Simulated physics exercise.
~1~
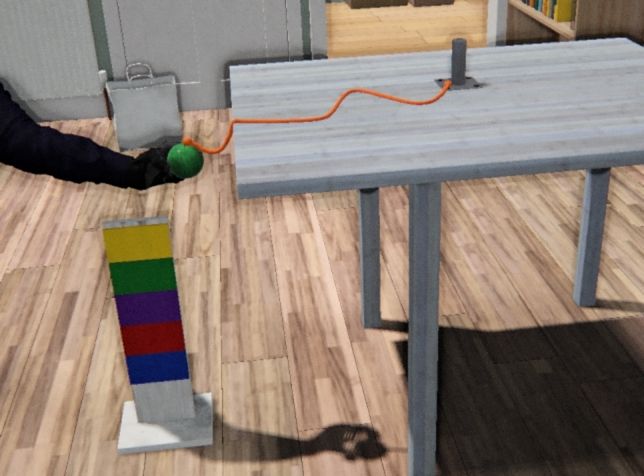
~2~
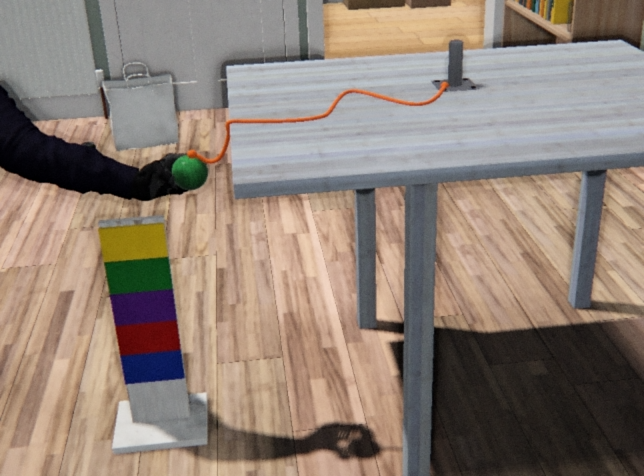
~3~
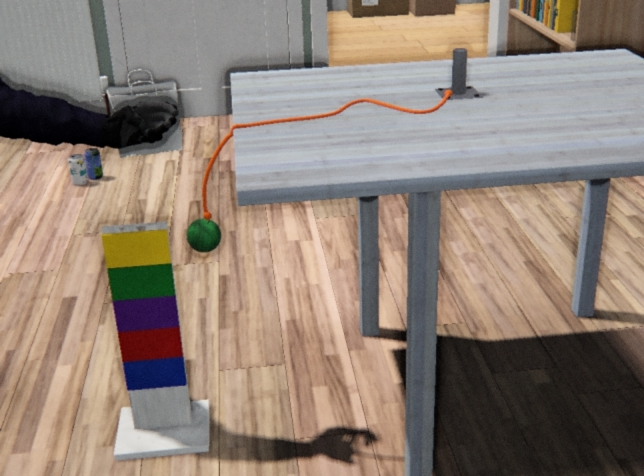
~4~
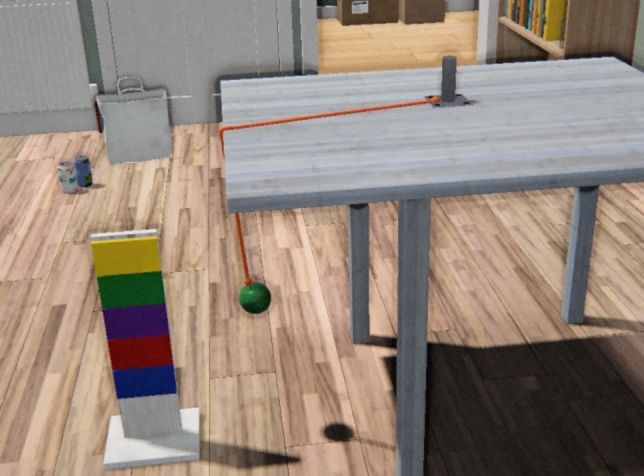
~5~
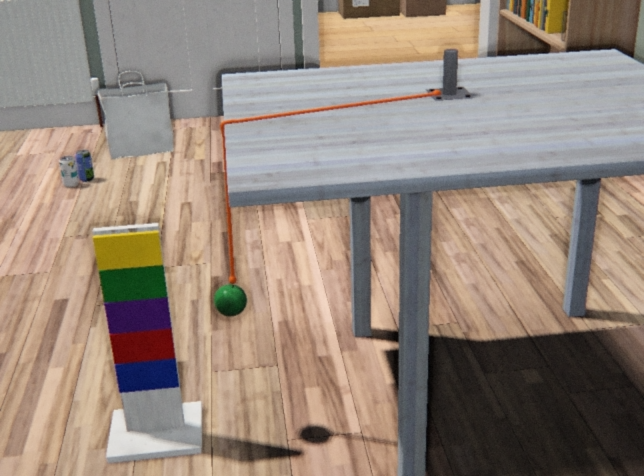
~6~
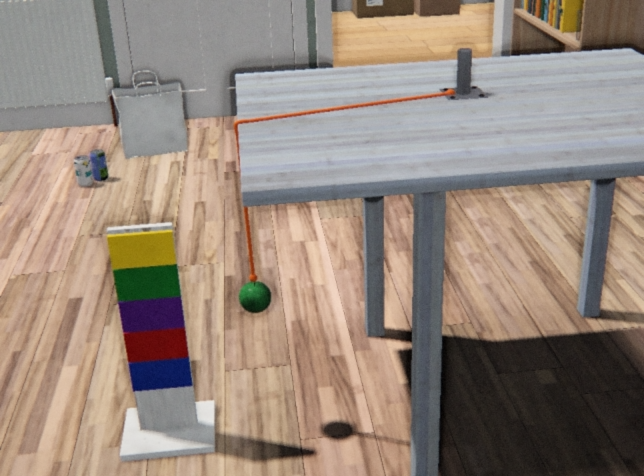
In a room with a pale wooden floor, a dark-sleeved arm holds a small green ball, the apple, just past the left edge of a grey table. An orange lead runs from it in loose curves across the tabletop to a short upright post. The hand lets go and draws back to the left while the apple drops beside the striped board. The lead pulls straight over the table's edge, and the apple swings gently left, then right. It ends hanging from the taut lead, level with the purple band.
